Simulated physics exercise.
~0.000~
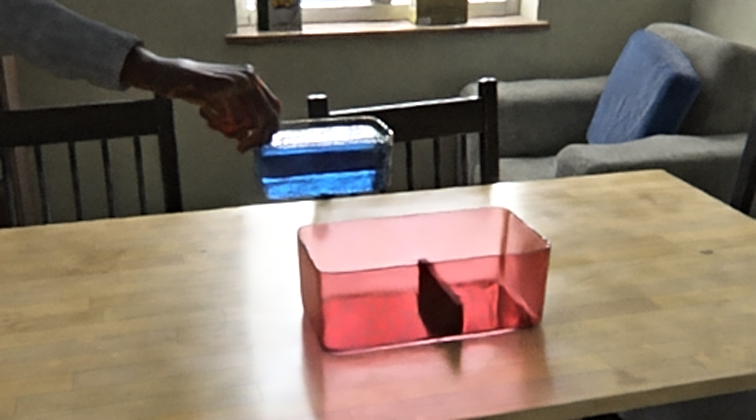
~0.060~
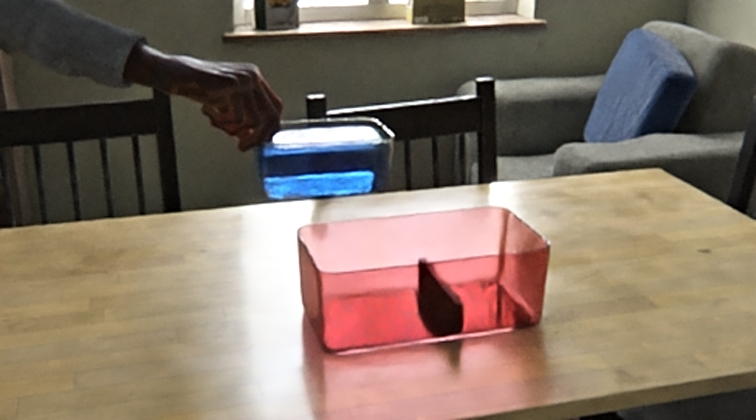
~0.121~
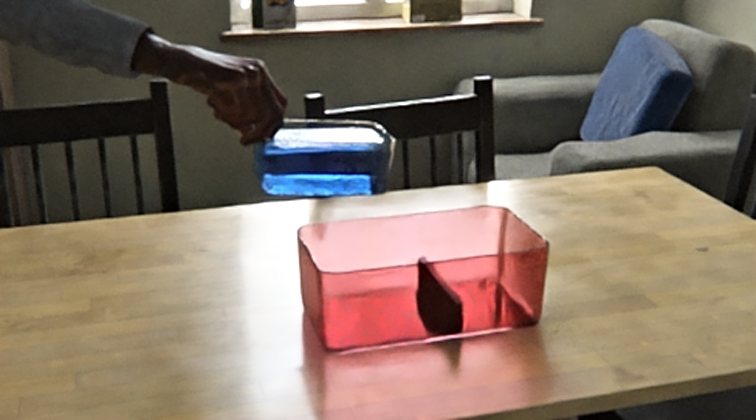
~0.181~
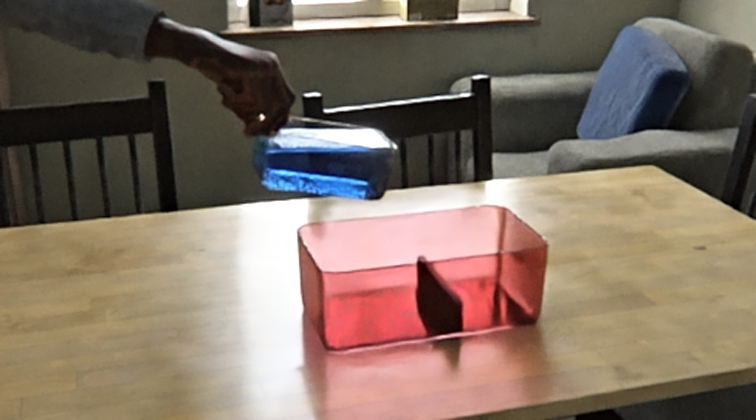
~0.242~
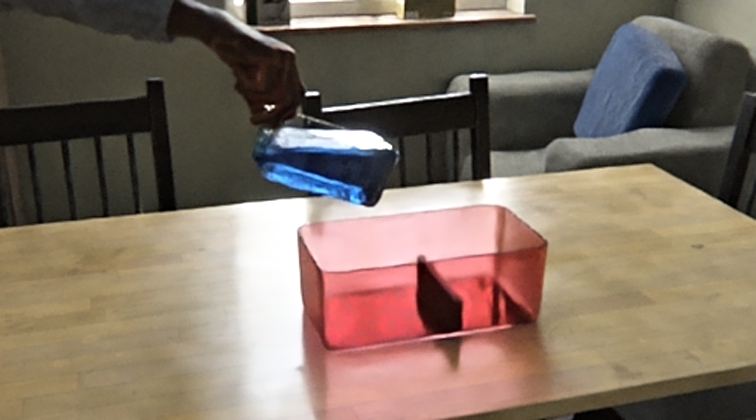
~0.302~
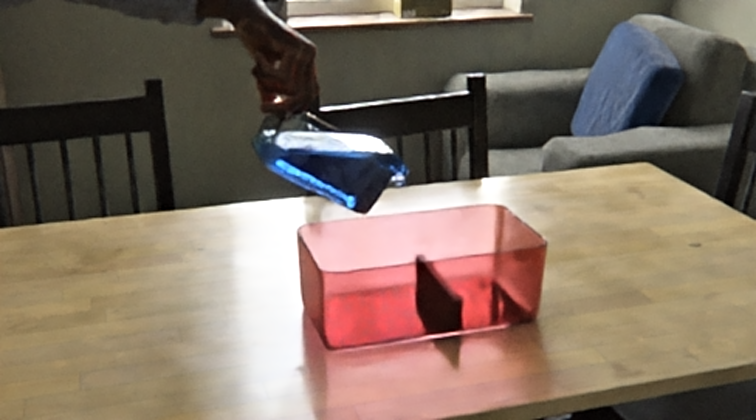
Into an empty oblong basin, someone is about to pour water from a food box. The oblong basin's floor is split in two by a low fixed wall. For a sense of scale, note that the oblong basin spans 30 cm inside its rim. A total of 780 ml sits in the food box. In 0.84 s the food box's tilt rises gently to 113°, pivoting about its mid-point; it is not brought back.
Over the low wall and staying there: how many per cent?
24 out of 100.
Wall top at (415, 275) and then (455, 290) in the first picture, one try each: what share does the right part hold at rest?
Result: 60 per cent, then 15 per cent.
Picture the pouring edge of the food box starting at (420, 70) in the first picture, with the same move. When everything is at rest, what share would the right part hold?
65 %.
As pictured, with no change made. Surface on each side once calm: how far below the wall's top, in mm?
I'd say some 24 mm on the left and some 34 mm on the right.
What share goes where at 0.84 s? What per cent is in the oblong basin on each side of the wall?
About 68 left, about 24 right.
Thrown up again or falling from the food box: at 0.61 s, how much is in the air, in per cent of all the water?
Roughly 24 %.
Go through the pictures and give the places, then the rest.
The first picture shows tilt 0°; pouring edge (384, 127); surface from (258, 143) to (381, 133); the oblong basin's rim runs from (307, 251) to (529, 227); the wall's top is at (440, 280).
The second picture shows tilt 1°; pouring edge (384, 129); surface from (259, 142) to (381, 135).
The third picture shows tilt 6°; pouring edge (386, 134); surface from (260, 141) to (382, 136).
The fourth picture shows tilt 12°; pouring edge (387, 141); surface from (262, 141) to (384, 138).
The fifth picture shows tilt 22°; pouring edge (388, 151); surface from (263, 140) to (385, 146); 3 per cent is over the edge.
The sixth picture shows tilt 32°; pouring edge (386, 163); surface from (262, 140) to (381, 155); 10 per cent is over the edge.
After 0.61 s the tilt is 94° and 12 per cent is still to pour, 42 is left of the wall and 22 right of it.
After 0.84 s the tilt is 113° and 2 per cent is still to pour, 68 is left of the wall and 23 right of it.
After 1.08 s the tilt is 113° and 0 per cent is still to pour, 72 is left of the wall and 24 right of it.
After 1.34 s the tilt is 113° and 0 per cent is still to pour, 72 is left of the wall and 24 right of it.
In the end 72 per cent lies left of the wall, 24 right of it and 4 outside.
